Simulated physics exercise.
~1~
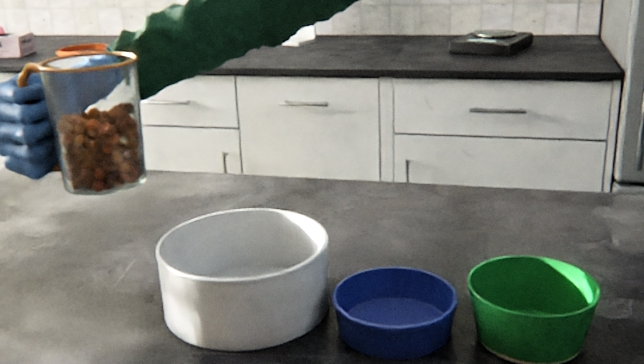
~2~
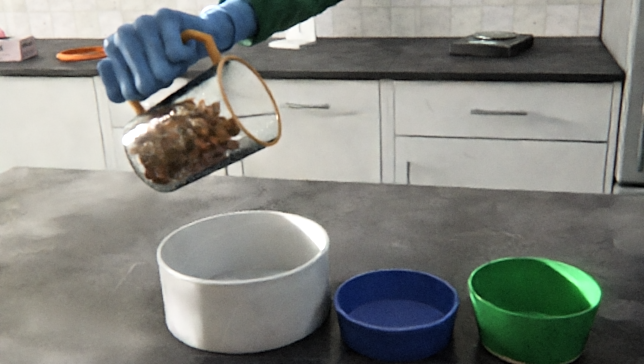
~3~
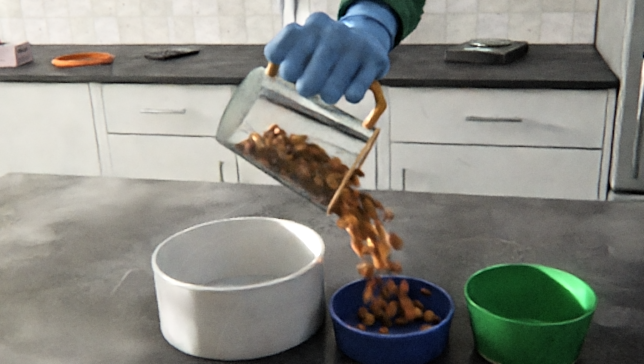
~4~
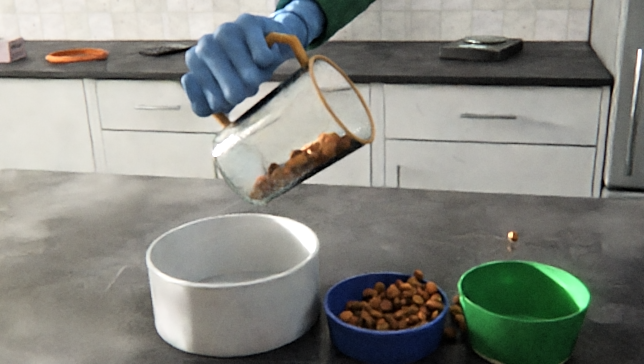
A blue-gloved hand with a green sleeve holds a clear cup of brown kibble at the left, above a dark kitchen counter seen from the front and slightly above. On the counter stand a large white pot, a small blue dish and a green dish at the right, with white cabinets behind. The hand carries the cup rightward over the white pot, tipping it on its side. It then tilts further and pours kibble into the blue dish. Finally the cup is tipped back, still holding some kibble, while the blue dish is heaped, a few pieces lie outside, and the white pot and green dish stay empty.
